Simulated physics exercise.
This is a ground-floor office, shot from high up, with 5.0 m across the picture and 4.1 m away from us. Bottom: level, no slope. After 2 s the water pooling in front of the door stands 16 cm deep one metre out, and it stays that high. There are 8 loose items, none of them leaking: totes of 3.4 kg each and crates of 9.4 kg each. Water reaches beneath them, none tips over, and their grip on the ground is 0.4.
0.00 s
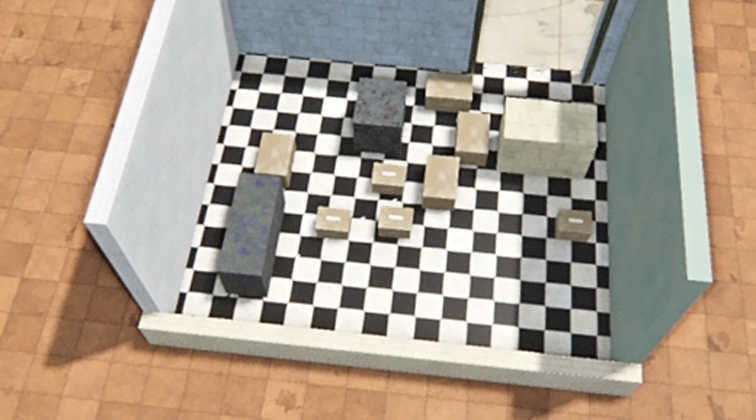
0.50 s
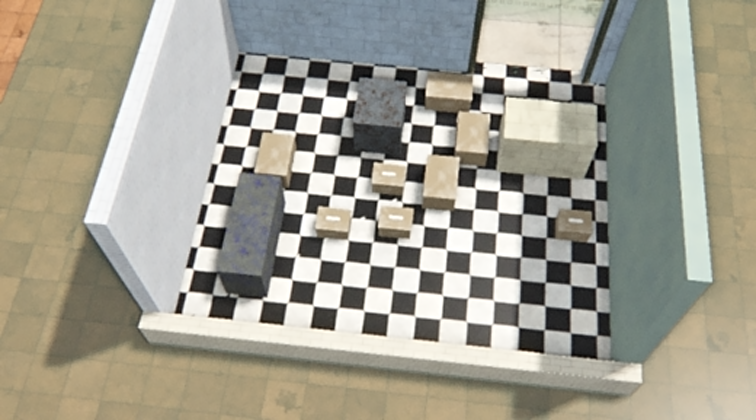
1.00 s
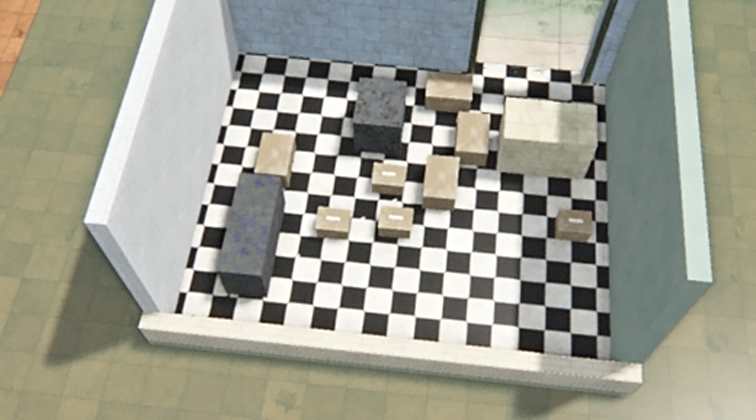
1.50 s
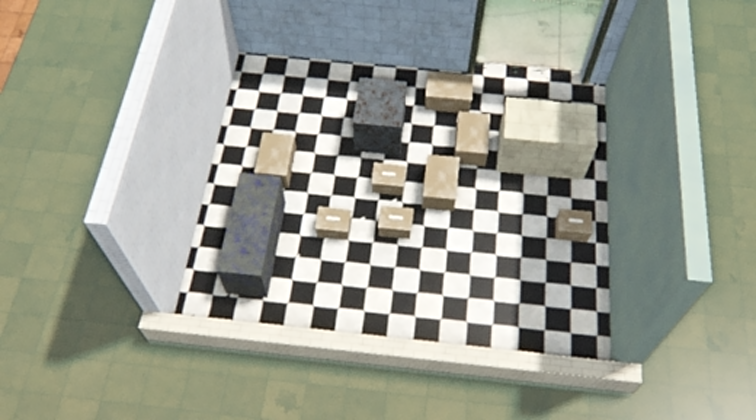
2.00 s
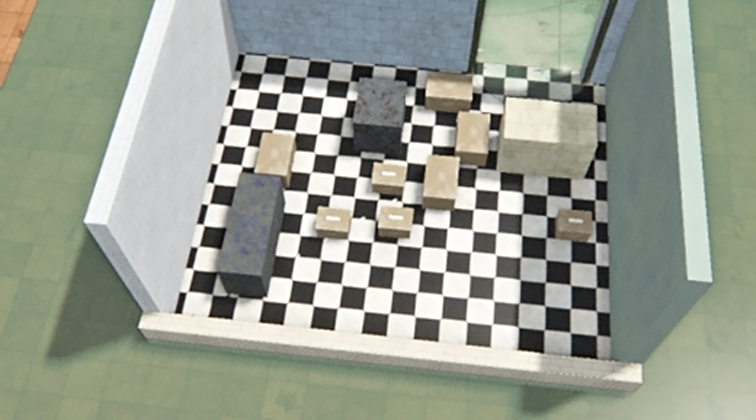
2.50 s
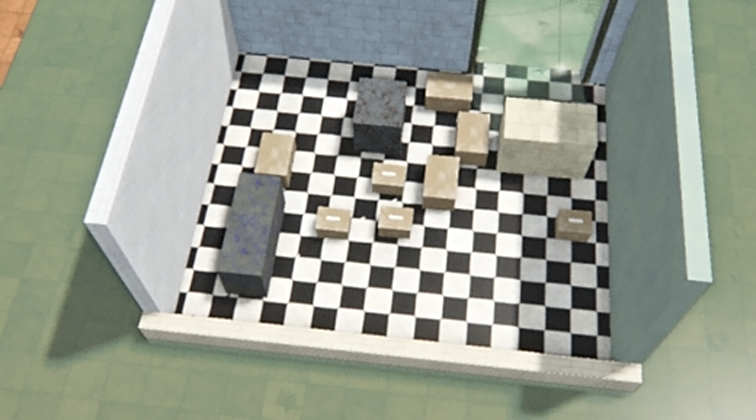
In this clip, seen from above, an open-topped room with a checkered floor holds boxes and large blocks that stay still while the orange tiled ground outside turns murky green and greenish water spreads just inside the doorway.
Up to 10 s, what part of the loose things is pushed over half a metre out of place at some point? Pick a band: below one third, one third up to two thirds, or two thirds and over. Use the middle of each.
The share is two thirds and over.
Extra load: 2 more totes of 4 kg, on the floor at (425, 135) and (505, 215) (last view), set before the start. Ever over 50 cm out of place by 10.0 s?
Note: Item 1 above threshold; item 2 above threshold.
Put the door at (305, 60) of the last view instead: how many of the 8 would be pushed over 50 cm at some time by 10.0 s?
Then it comes to 3.
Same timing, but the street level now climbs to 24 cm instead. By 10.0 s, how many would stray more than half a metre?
Count: 7.
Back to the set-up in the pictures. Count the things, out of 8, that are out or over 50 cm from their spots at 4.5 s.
Tally: 1.
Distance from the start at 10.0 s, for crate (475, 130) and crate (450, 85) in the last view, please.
Net displacement, in order: 300 cm; 250 cm.
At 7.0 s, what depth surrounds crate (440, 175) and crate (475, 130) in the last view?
First about 3 cm, second about 5 cm.
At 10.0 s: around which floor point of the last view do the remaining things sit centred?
I'd put it close to (346, 251) in the last view.
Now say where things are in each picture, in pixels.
The first frame shows a tote at (396, 218), on the bottom; a crate at (450, 86) rests on the ground; water covers 0.0 m2; 0 of 8 have shifted.
The second frame shows a tote at (396, 218) rests on the ground; a crate at (450, 86), on the bottom; water covers 0.0 m2; 0 of 8 have shifted.
The third frame shows a tote at (396, 218) rests on the ground; a crate at (450, 86), on the bottom; 0.0 m2 under water; 0 of 8 have shifted.
The fourth frame shows a tote at (396, 218), on the bottom; a crate at (450, 86) rests on the ground; water covers 0.0 m2; 0 of 8 have shifted.
The fifth frame shows a tote at (396, 218), on the bottom; a crate at (450, 86), on the bottom; 0.4 m2 under water; 0 of 8 have shifted.
The sixth frame shows a tote at (396, 218), on the bottom; a crate at (450, 86) rests on the ground; 1.2 m2 under water; 0 of 8 have shifted.
After 3.5 s 0 of 8 are over 50 cm from their spots; 0 afloat.
After 4.5 s 1 of 8 are over 50 cm from their spots; 1 afloat.
After 7.0 s 6 of 8 are over 50 cm from their spots; 2 afloat.
After 10.0 s 7 of 8 are over 50 cm from their spots, and 7 have been at some point; 7 afloat.
